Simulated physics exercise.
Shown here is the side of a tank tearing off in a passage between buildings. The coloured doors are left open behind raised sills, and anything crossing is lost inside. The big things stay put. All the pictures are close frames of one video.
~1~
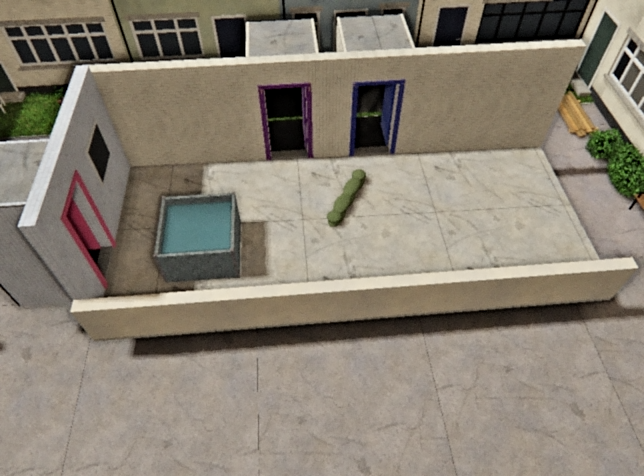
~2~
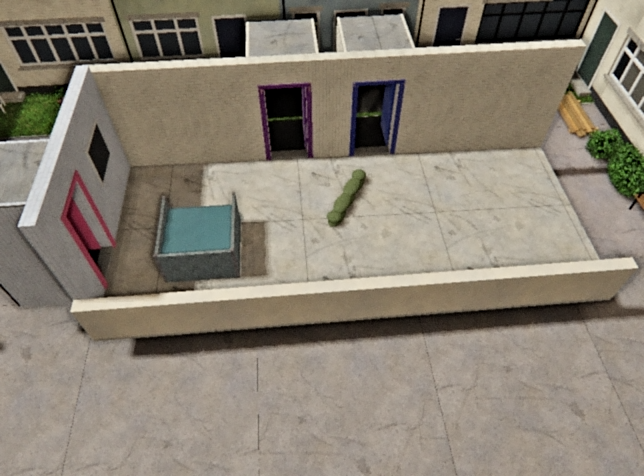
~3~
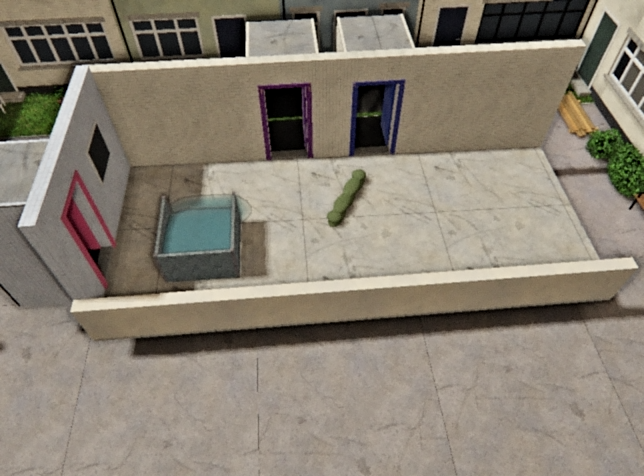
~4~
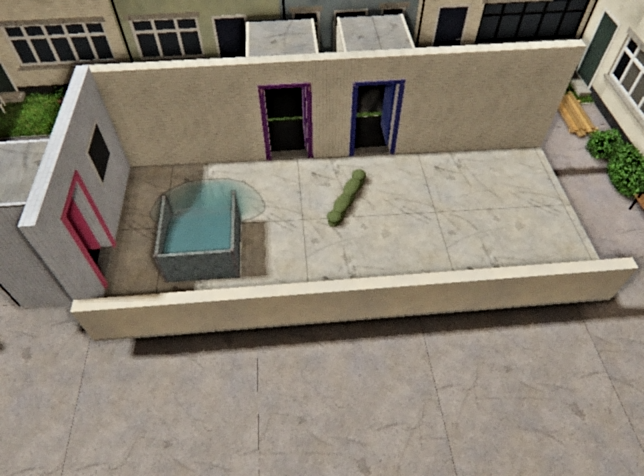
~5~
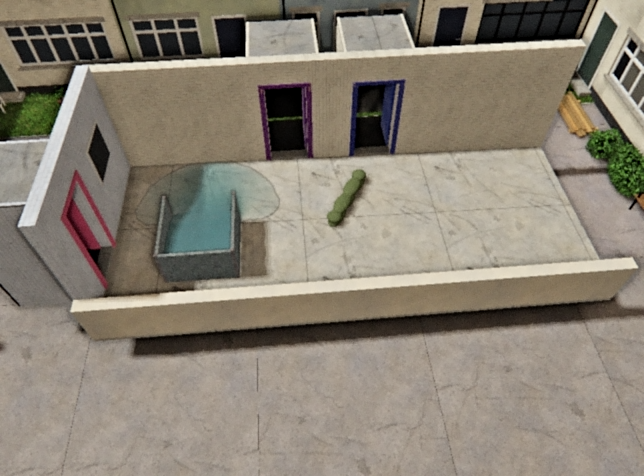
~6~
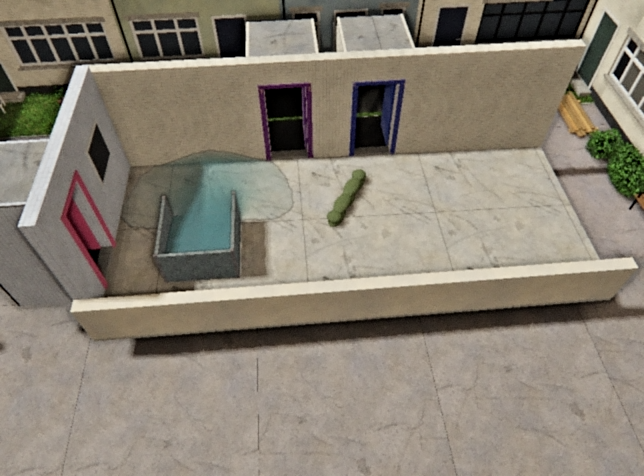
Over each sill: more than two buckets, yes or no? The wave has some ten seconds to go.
Purple door: Yes, more; blue door: Yes, more; pink door: No, not more.
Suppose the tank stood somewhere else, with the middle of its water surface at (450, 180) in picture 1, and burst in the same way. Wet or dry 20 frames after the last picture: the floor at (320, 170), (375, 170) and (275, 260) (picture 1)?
Result: Inundated; inundated; spared.
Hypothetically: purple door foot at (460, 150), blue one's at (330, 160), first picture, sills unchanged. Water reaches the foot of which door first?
I'd go with the one in blue.
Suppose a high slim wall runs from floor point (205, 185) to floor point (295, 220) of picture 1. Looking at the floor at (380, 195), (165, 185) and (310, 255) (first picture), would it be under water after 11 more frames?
Spared, submerged, then submerged.
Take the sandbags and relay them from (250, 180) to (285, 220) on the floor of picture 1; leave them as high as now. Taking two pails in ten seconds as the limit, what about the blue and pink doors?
My call is that the blue door never gets there and the pink door never gets there.
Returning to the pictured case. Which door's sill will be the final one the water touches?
Last in line is the pink one.
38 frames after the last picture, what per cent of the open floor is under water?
My estimate is near 65 per cent.
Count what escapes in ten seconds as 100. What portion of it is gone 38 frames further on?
About 55 per cent.
A moment on, water covers 15 % of the floor; the purple door under two buckets in, the blue door not reached, the pink door not reached.
Next, water covers 25 % of the floor; the purple door over two buckets in, the blue door wet at the sill, nothing in, the pink door not reached.
Then, water covers 45 % of the floor; the purple door over two buckets in, the blue door under two buckets in, the pink door wet at the sill, nothing in.
Later, water covers 65 % of the floor; the purple door over two buckets in, the blue door over two buckets in, the pink door wet at the sill, nothing in.
In the end, water covers 85 % of the floor; the purple door over two buckets in, the blue door over two buckets in, the pink door under two buckets in.
